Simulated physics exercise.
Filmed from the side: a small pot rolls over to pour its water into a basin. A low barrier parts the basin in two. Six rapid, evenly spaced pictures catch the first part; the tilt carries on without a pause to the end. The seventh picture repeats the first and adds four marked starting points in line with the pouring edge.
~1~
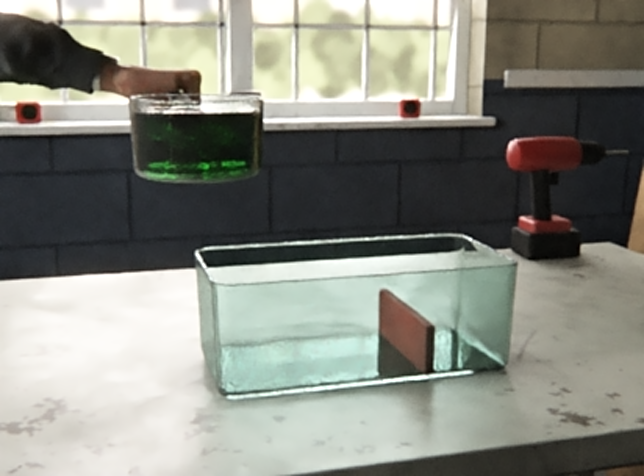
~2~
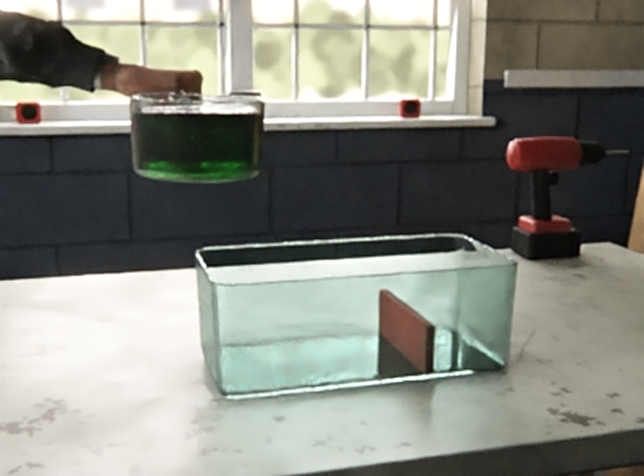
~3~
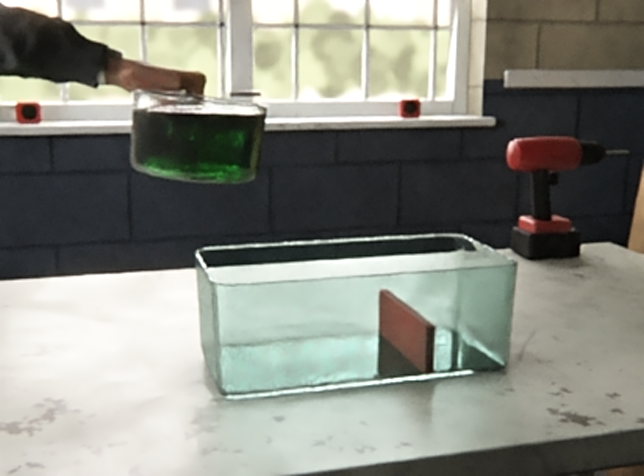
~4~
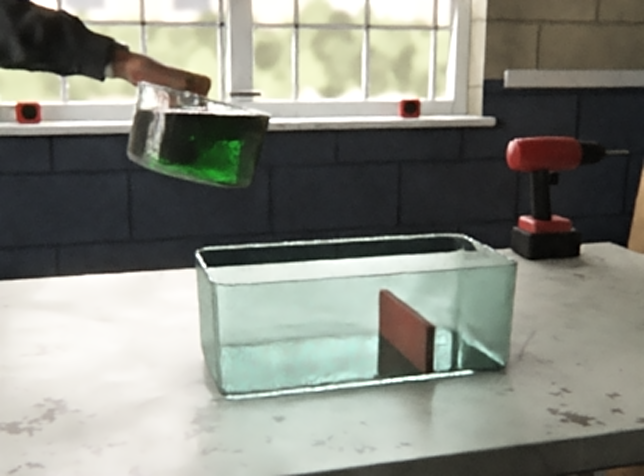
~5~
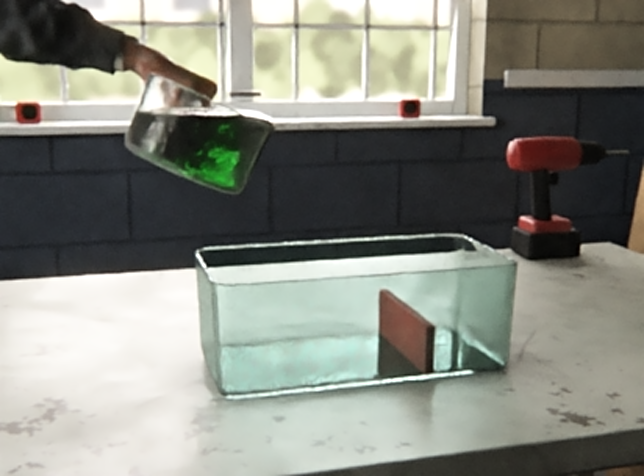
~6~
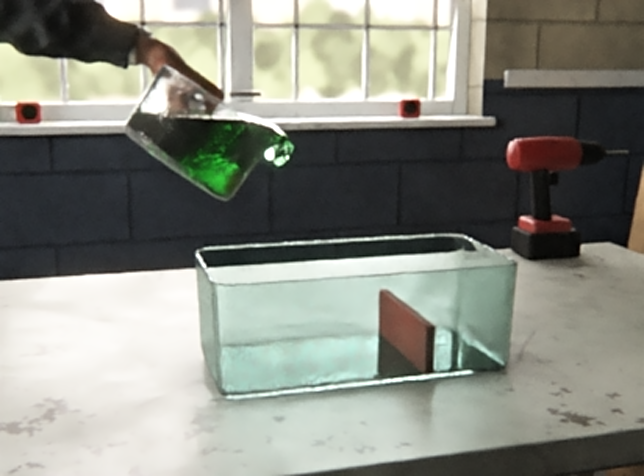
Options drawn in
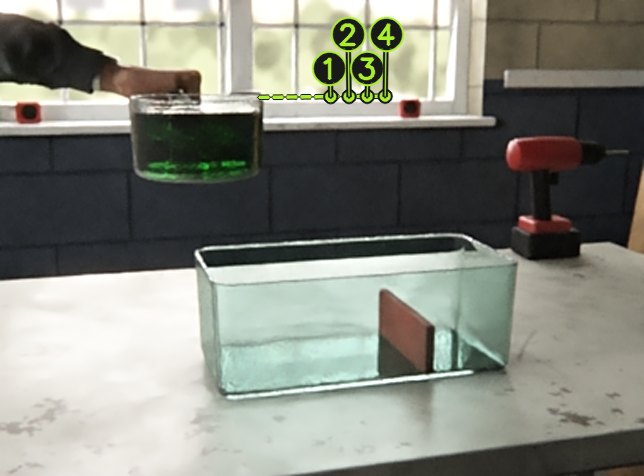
On a workbench by a window, a hand tilts a glass pot rightward until green liquid crosses its lip.
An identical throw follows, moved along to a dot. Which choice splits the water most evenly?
Spot 2 does it best.
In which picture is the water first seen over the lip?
Picture 5.
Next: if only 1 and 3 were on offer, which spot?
Here it is spot 3.
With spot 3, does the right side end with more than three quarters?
No, it does not.
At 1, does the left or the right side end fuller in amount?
The left side.
In lime, 1 at (330, 96); 2 at (349, 96); 3 at (367, 96); 4 at (385, 96).
If 1 is chosen, about 79 % ends left of the wall and 19 % right of it.
If 2 is chosen, about 54 % ends left of the wall and 45 % right of it.
If 3 is chosen, about 35 % ends left of the wall and 65 % right of it.
If 4 is chosen, about 23 % ends left of the wall and 76 % right of it.
